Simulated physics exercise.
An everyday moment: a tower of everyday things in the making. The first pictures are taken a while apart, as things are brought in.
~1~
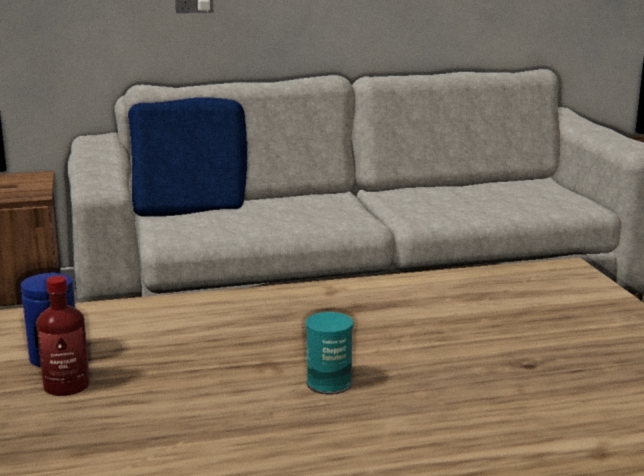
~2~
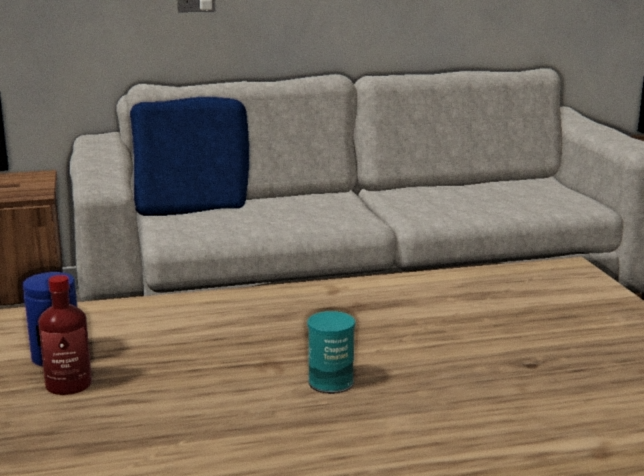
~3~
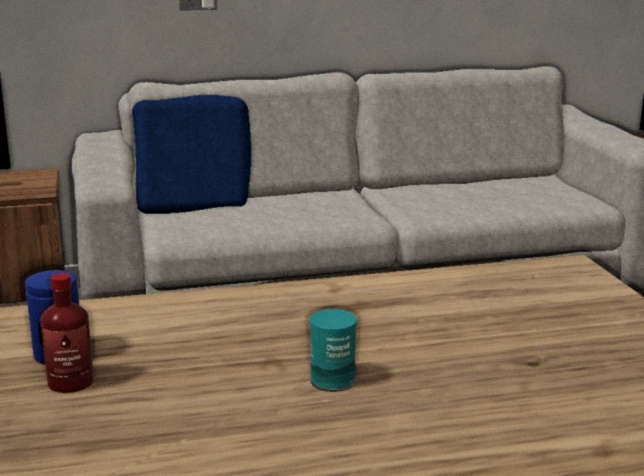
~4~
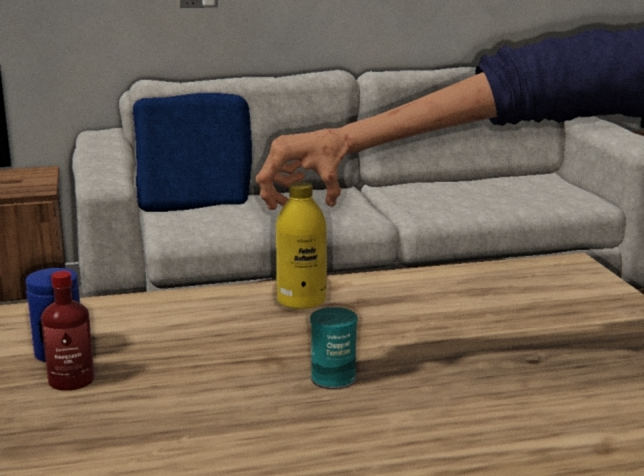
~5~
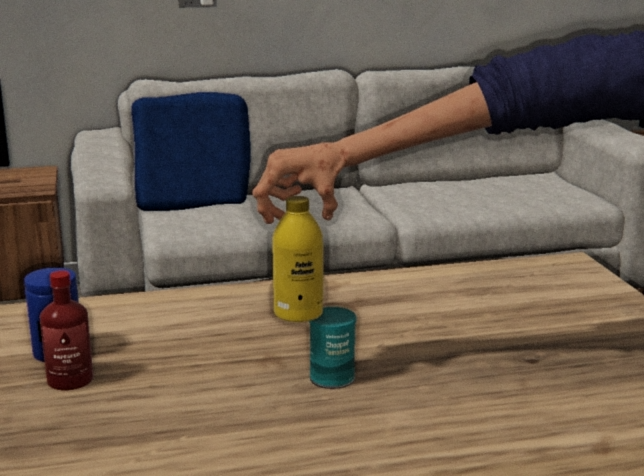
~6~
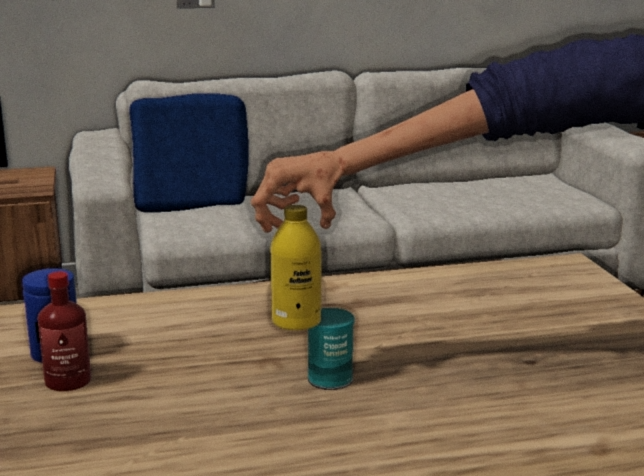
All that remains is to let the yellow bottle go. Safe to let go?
Here the pile comes apart.
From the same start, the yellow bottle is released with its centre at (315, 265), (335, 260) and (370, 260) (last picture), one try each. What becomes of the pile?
First, it holds; second, it stays up; third, it comes apart.
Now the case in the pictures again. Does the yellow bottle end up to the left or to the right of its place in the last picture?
It goes to the left.
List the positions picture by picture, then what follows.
The last thing is not in view yet; red bottle (62, 333), in the first frame.
The last thing is not in view yet; turquoise tin (331, 352), in the second frame.
The last thing is not in view yet, in the third frame.
Still above its spot; yellow bottle (302, 244); red bottle (66, 328), in the fourth frame.
Still above its spot; yellow bottle (298, 257); turquoise tin (332, 348), in the fifth frame.
Set down, still held; yellow bottle (296, 265), in the sixth frame.
Then, 0.40 s after the last picture, yellow bottle now fallen.
Then, 0.50 s after the last picture, things are still on the move.
Then, 1.50 s after the last picture, nothing new.
At rest, fallen, yellow bottle; the other 3 in place. Seen from the same camera at the end, yellow bottle near (223, 370). The pile gives way.
